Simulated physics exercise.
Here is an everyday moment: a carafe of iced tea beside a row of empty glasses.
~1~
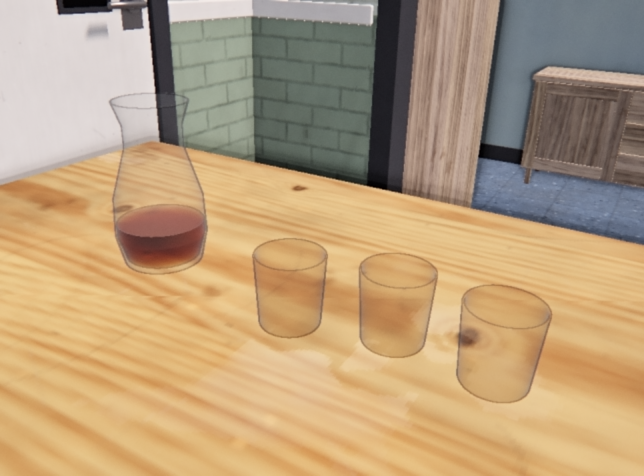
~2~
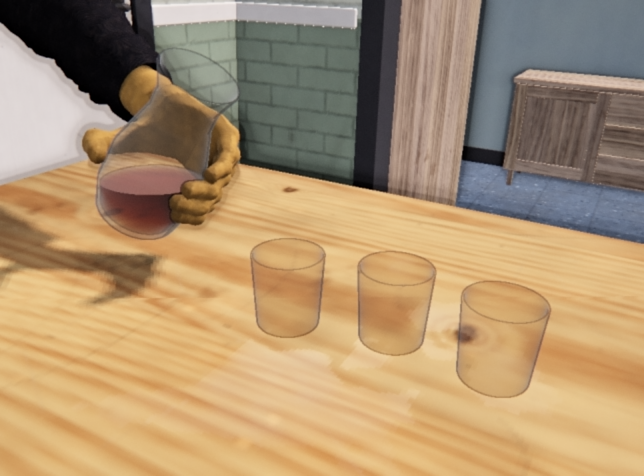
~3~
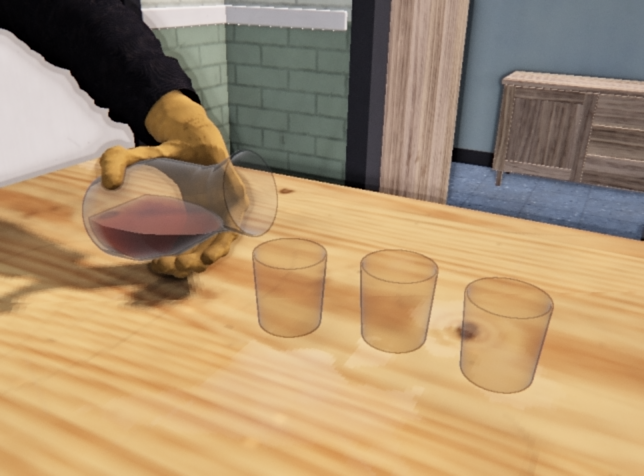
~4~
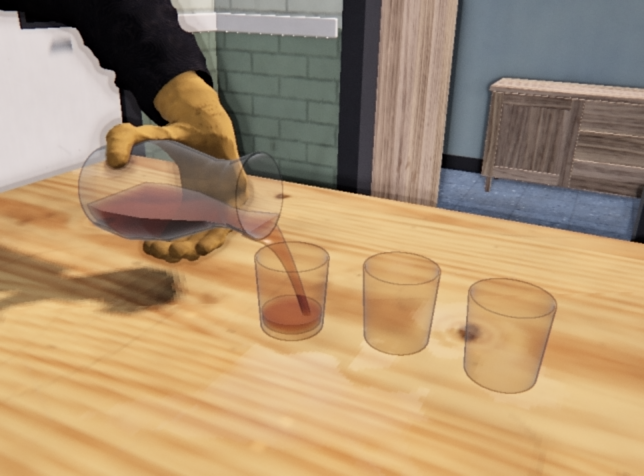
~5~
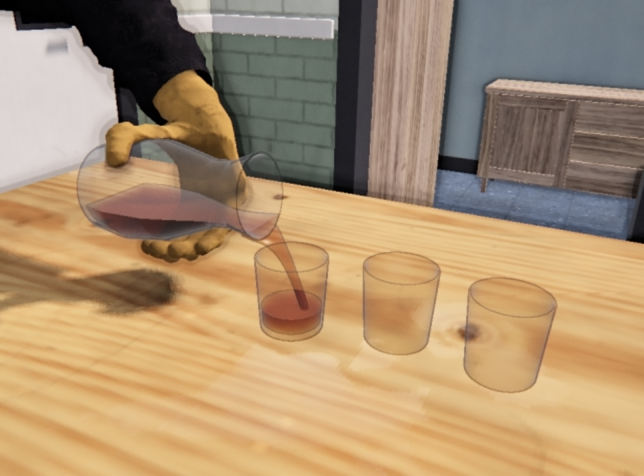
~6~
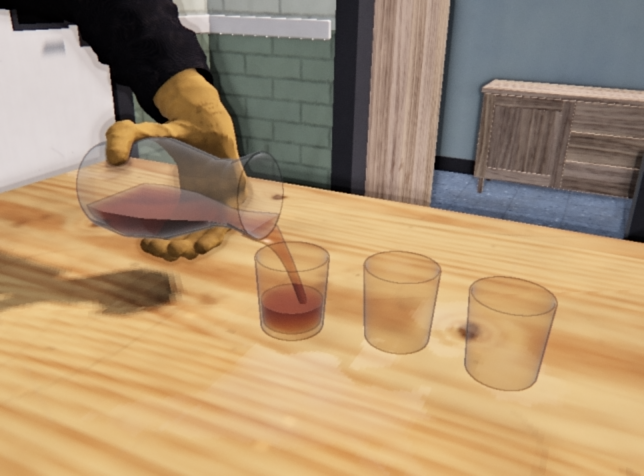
A gloved hand lifted a glass carafe of iced tea off the wooden table, tilted it to the right, and poured a thin reddish-brown stream into the nearest of three empty glasses, partly filling it.
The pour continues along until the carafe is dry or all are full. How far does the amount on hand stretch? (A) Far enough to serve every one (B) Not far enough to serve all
(B) Not far enough to serve all.
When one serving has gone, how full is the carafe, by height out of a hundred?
About 10 per cent.
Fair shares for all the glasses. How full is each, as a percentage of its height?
Around 55 %.
A moment on, the first is about two thirds full.
Further on, the first is done and the carafe has about a third of its load.
When it is over, the carafe is empty with one filled and the next at about two thirds of a serving.
